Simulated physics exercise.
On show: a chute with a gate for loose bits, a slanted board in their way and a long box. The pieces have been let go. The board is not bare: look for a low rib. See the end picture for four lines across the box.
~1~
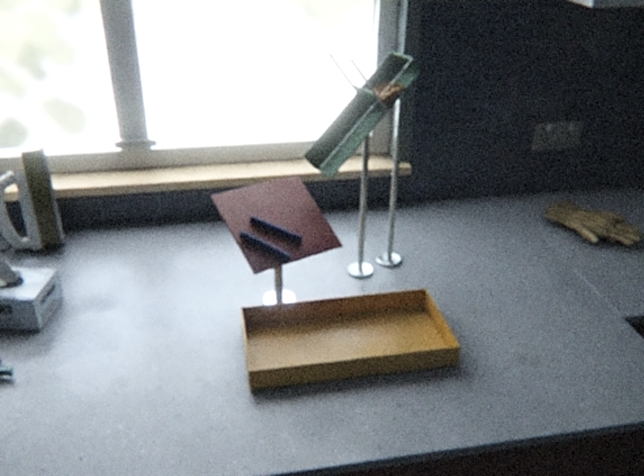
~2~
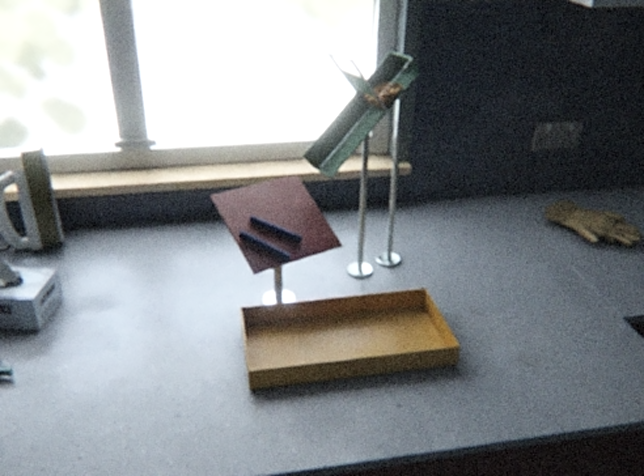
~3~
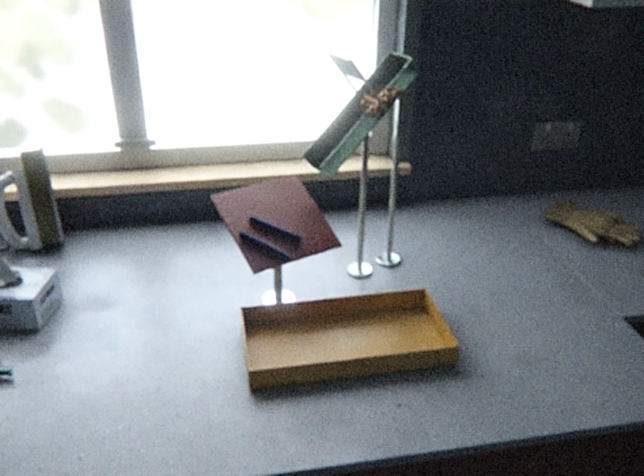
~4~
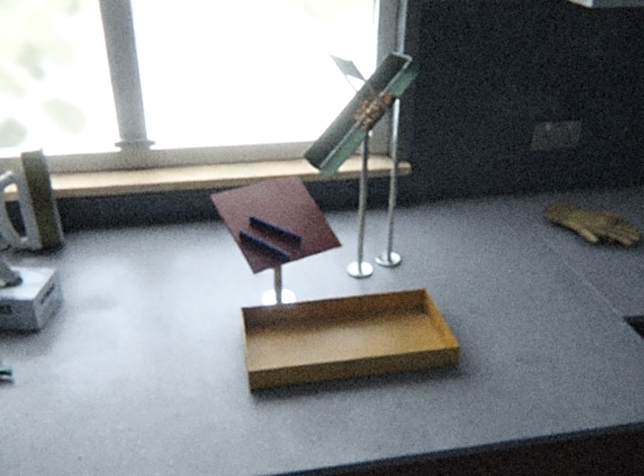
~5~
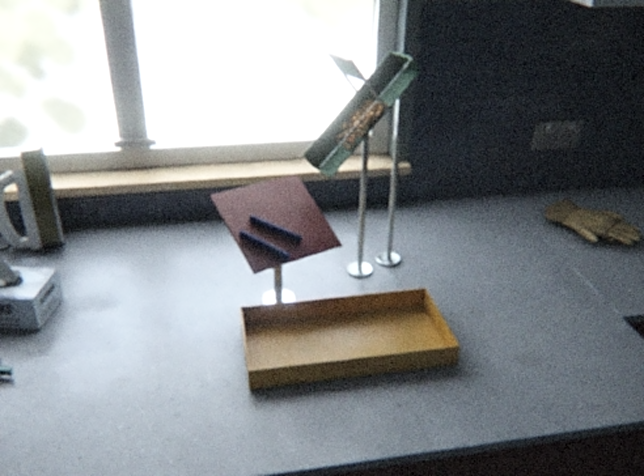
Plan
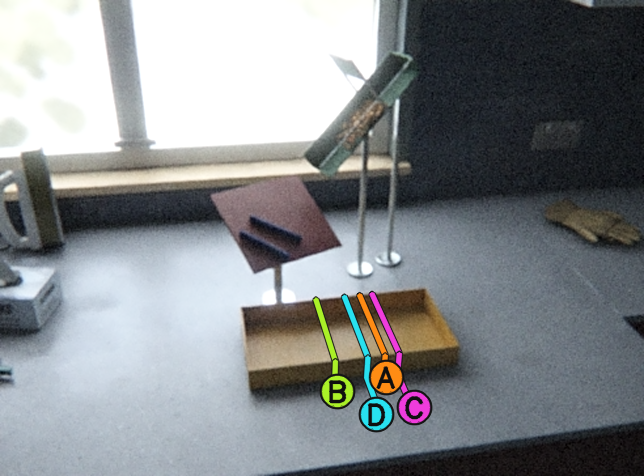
Round wooden beads sliding a short way down a steep green chute above a tilted dark red board and a long box.
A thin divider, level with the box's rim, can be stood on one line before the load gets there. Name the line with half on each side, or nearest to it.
Use line D.
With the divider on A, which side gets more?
Left.
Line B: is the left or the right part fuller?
Right.
On the marked copy, line A crosses the front rim at (384, 354); line B crosses the front rim at (335, 360); line C crosses the front rim at (399, 353); line D crosses the front rim at (367, 356).
If A is chosen, of what is caught, most on the left of the divider, about a quarter on the right.
If B is chosen, of what is caught, a small part on the left of the divider, nearly all on the right.
If C is chosen, of what is caught, most on the left of the divider, about a quarter on the right.
If D is chosen, of what is caught, about a third on the left of the divider, about two thirds on the right.
